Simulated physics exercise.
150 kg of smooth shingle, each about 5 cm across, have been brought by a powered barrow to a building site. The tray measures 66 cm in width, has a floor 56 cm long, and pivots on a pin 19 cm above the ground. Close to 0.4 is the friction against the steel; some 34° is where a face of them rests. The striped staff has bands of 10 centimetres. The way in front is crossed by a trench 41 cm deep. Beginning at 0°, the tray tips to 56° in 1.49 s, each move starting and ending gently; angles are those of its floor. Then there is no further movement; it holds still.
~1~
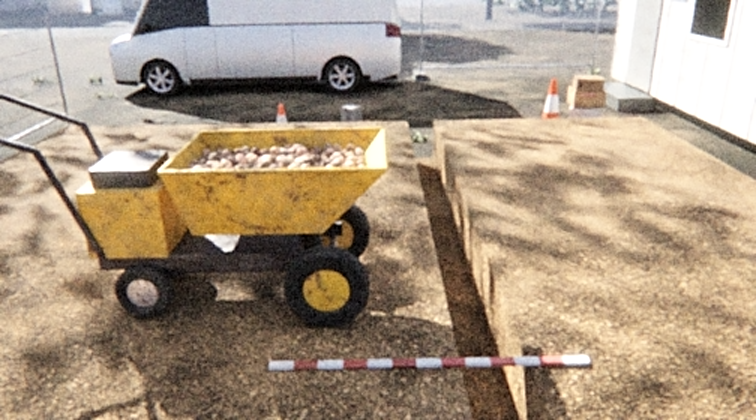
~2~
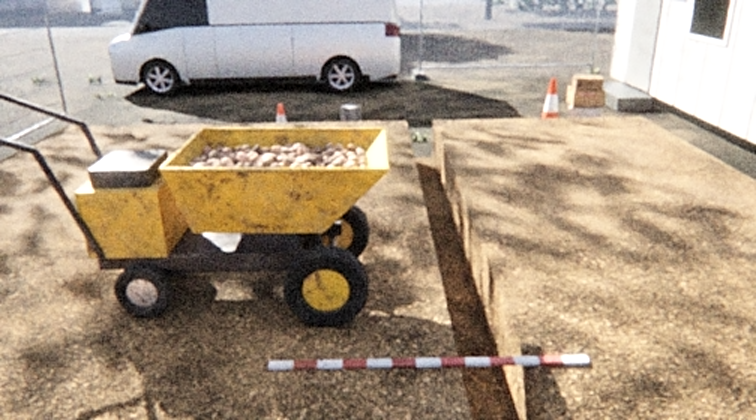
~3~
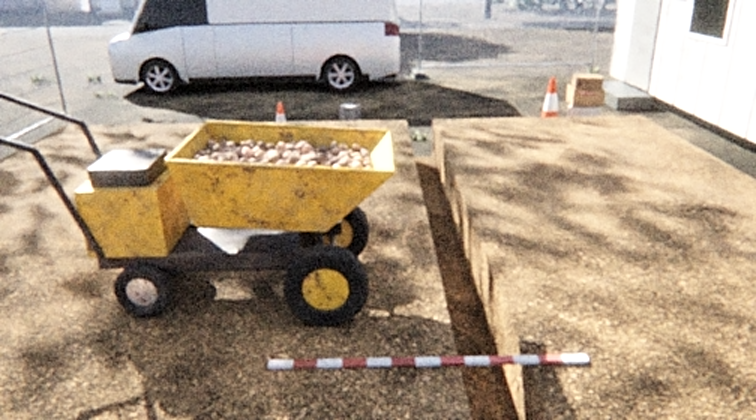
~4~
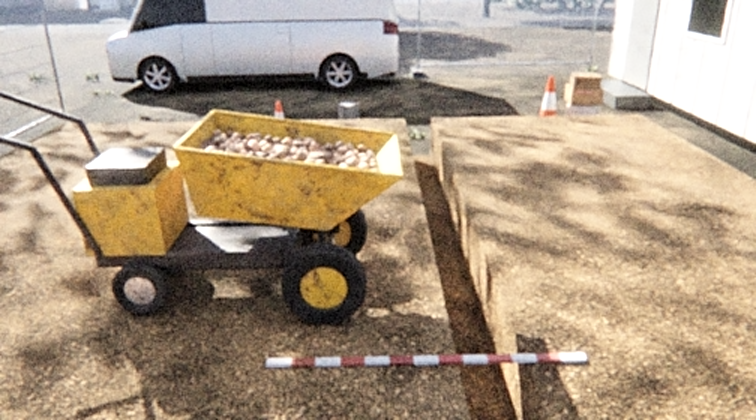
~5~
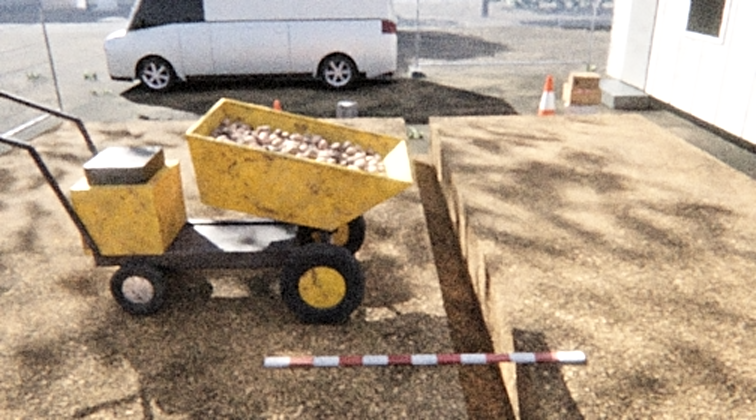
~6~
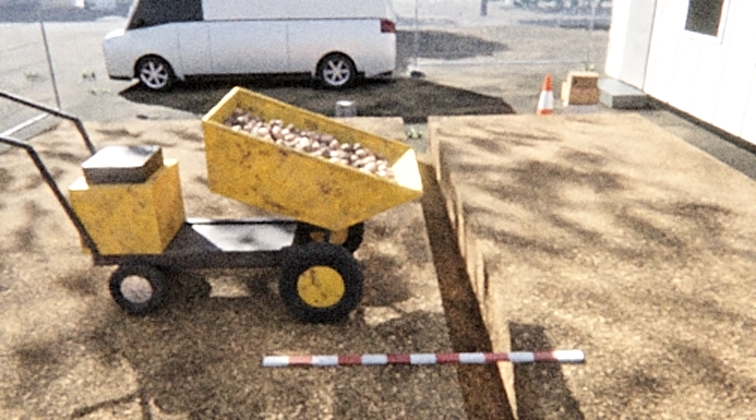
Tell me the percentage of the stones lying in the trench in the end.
Close to 62 %.
Then, 0.5 s after the last picture the floor is at 47°, 100 % in the tray; the foremost stones are at (443, 218).
Then, 1.0 s after the last picture the floor is at 56°, 75 % in the tray, 19 % in the trench, 6 % past the trench; the foremost stones are at (536, 299).
Then, 1.3 s after the last picture the floor is at 56°, 46 % in the tray, 30 % in the trench, 24 % past the trench; the foremost stones are at (599, 277).
Then, 3.3 s after the last picture the floor is at 56°, 11 % in the tray, 62 % in the trench, 27 % past the trench; the foremost stones are at (656, 264).
